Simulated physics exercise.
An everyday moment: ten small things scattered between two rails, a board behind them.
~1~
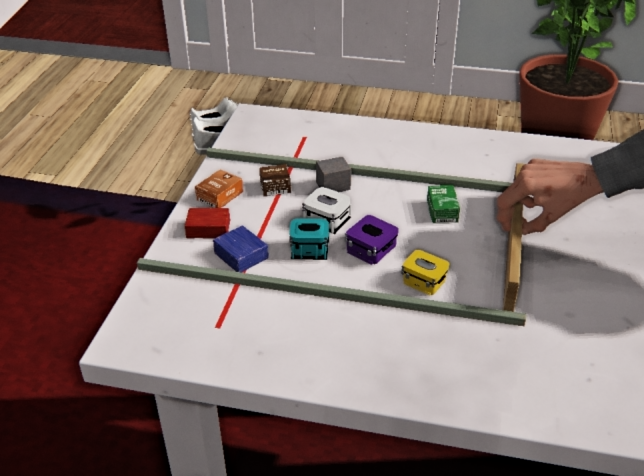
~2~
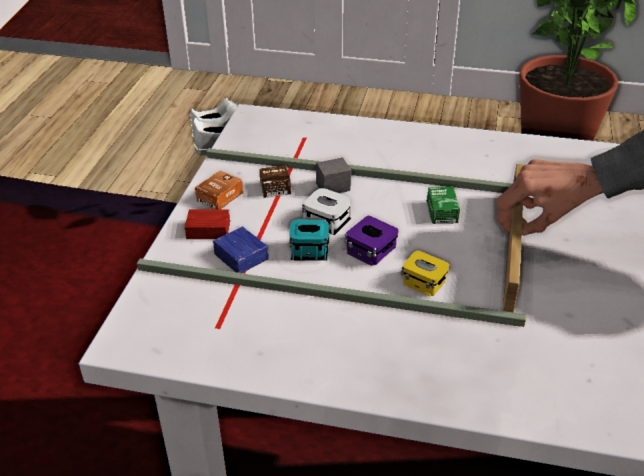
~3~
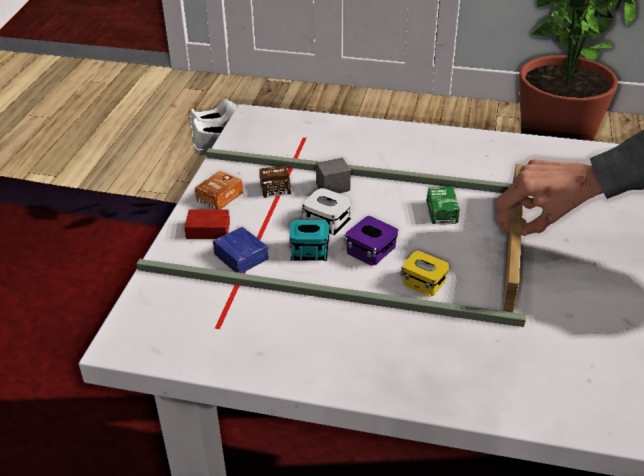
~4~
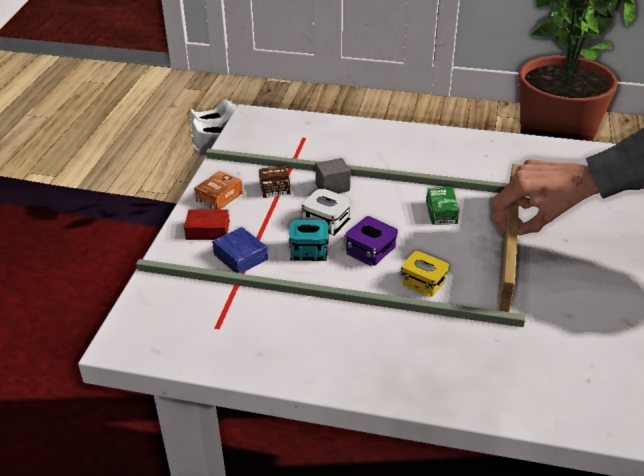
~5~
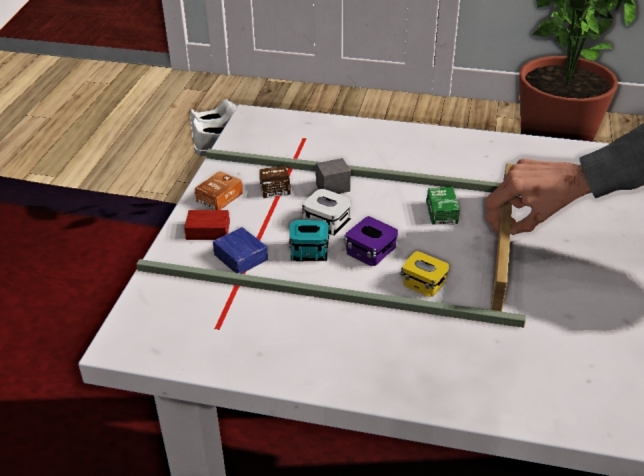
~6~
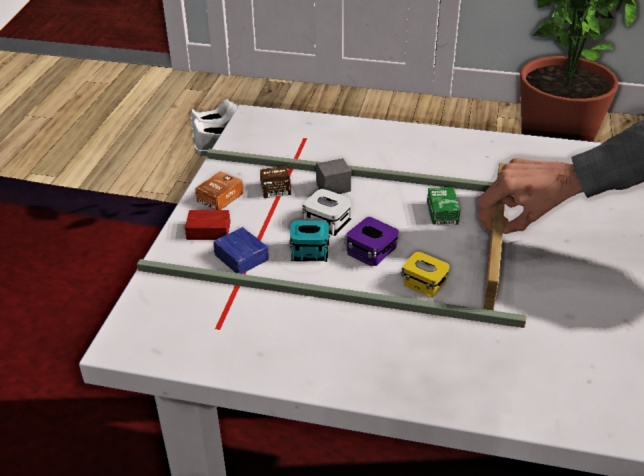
A hand slides a wooden board slightly left between two rails behind scattered small boxes.
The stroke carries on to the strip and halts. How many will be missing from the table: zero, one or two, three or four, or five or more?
As it turns out, the number that fall off is zero.
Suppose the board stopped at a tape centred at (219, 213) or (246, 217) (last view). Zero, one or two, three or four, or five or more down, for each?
The falls would be either three or four; one or two.
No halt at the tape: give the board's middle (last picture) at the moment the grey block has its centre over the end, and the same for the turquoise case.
Its middle is around (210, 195) and around (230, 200).
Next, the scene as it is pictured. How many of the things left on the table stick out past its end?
Overhanging: 1.
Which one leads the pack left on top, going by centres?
Foremost is the red block.
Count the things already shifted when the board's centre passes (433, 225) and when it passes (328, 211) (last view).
First 2, then 8.
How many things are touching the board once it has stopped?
It touches 4.
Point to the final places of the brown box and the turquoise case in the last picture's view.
The brown box stops around (242, 180); the turquoise case around (203, 225).
Soon after, none off yet; orange box at rest near (220, 191); red block at rest near (208, 225); blue block at rest near (241, 251).
Then, none off yet; orange box at rest near (220, 191); red block at rest near (208, 225); blue block moved a little near (228, 253).
At rest, the number that fall off is zero.
